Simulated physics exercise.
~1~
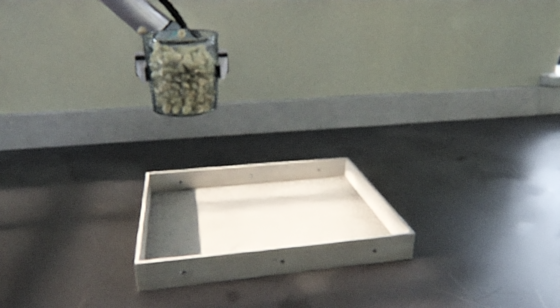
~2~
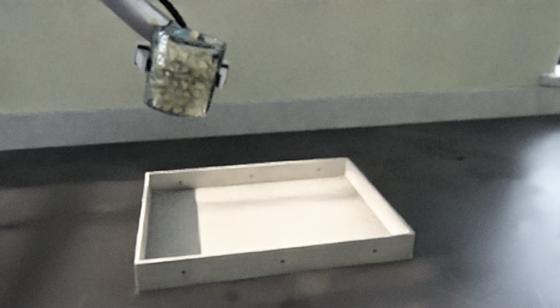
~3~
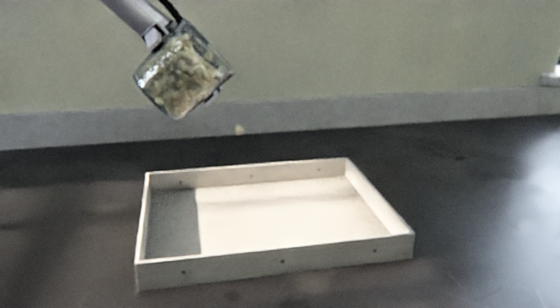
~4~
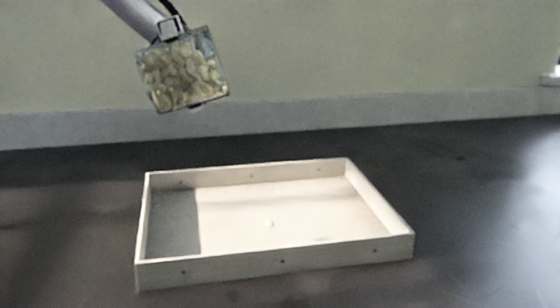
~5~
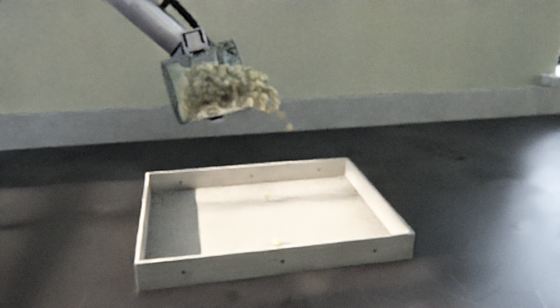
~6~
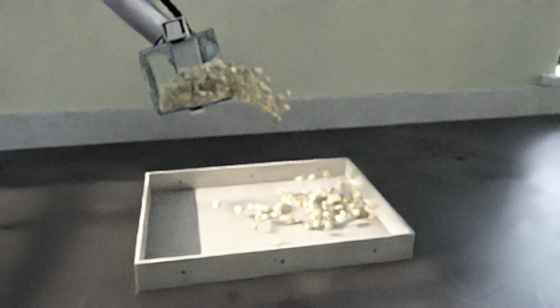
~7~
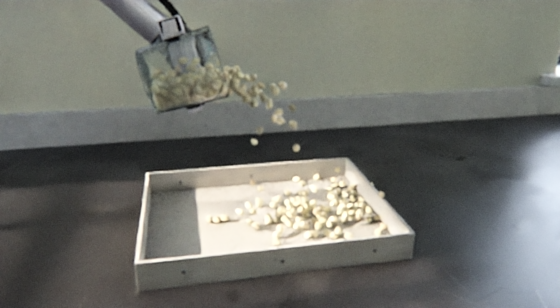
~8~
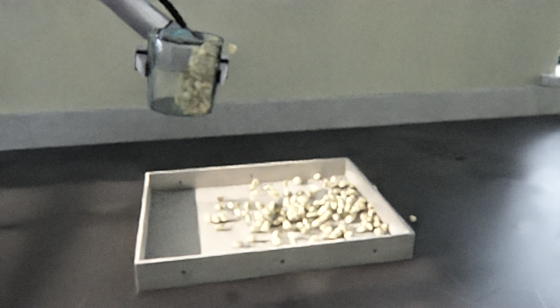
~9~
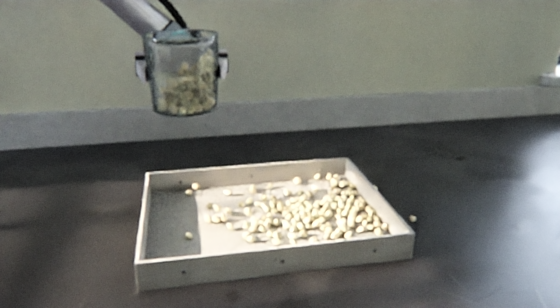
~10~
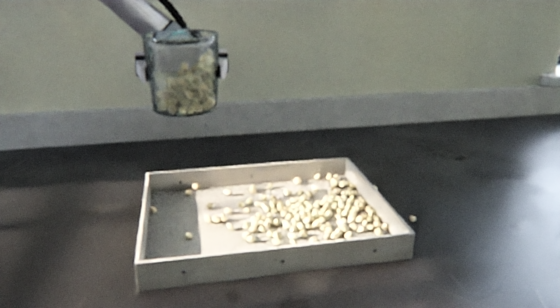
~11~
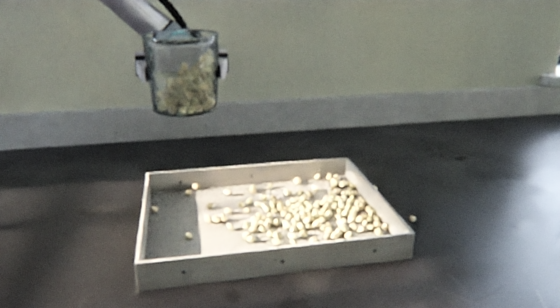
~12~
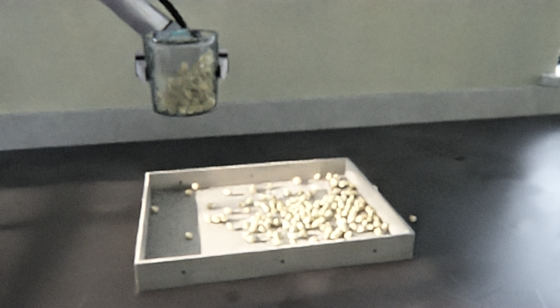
Above a shallow tray, a robot arm tips a beaker, spills some beans, and rights it.
